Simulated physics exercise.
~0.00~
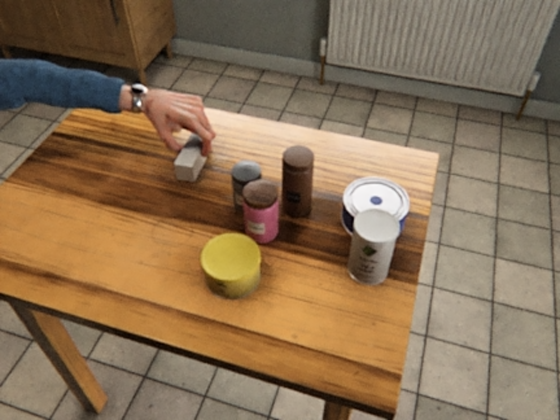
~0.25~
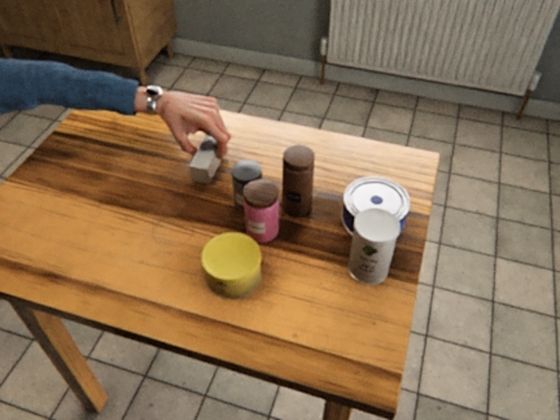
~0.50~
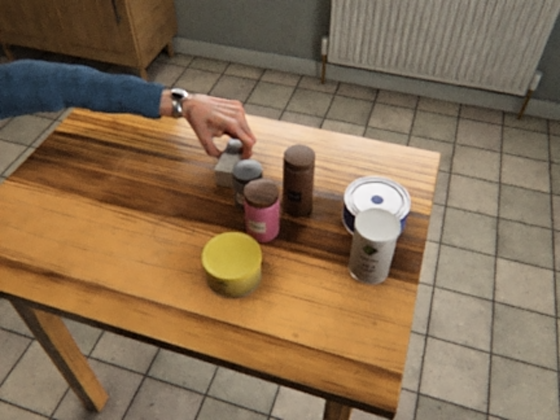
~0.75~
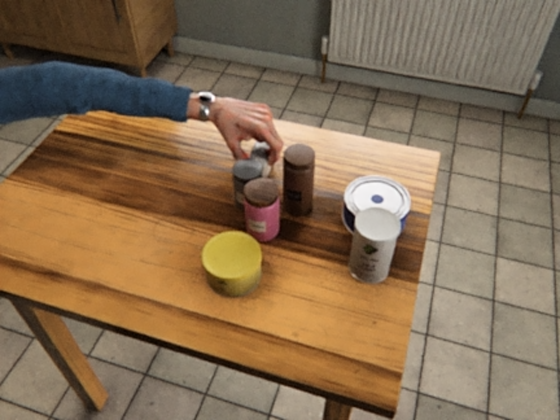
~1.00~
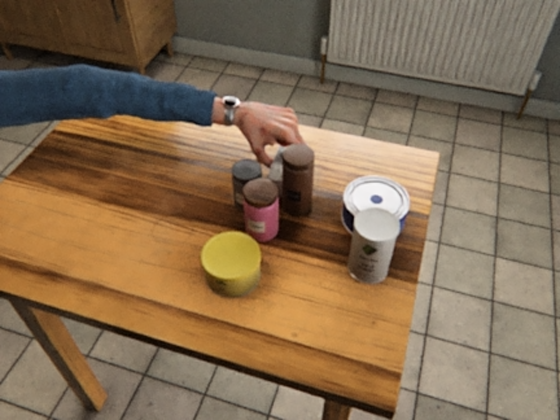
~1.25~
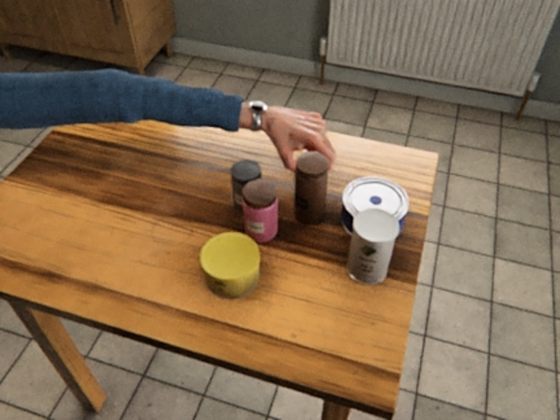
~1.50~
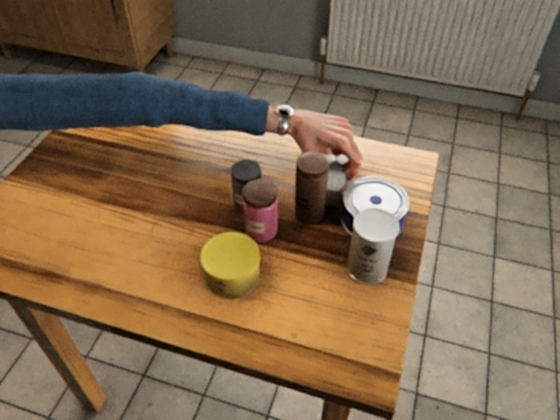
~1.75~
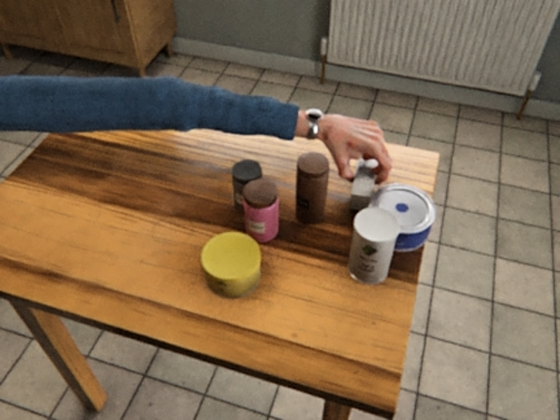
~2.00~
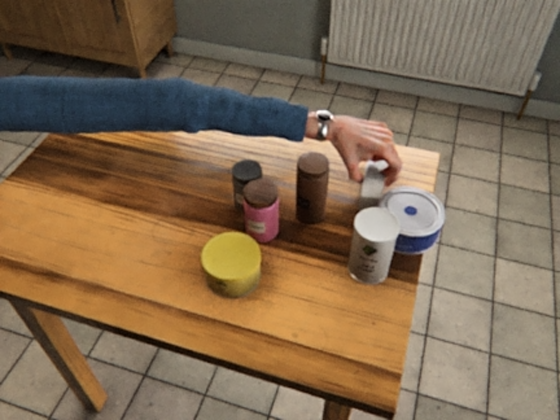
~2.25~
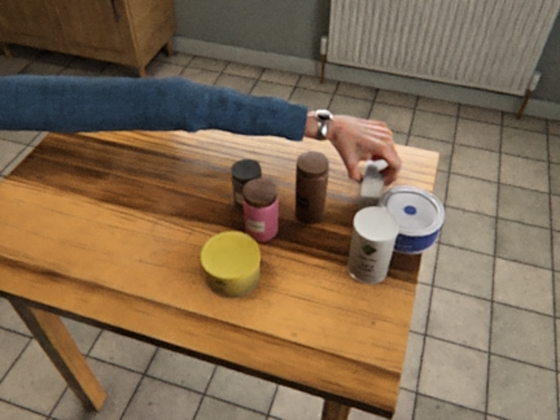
A hand in a blue sleeve slides a small grey block rightward across a wooden table, behind several jars, nudging the brown jar slightly and then pushing the blue and white tub toward the right edge, where the hand stops with everything still upright on the table.
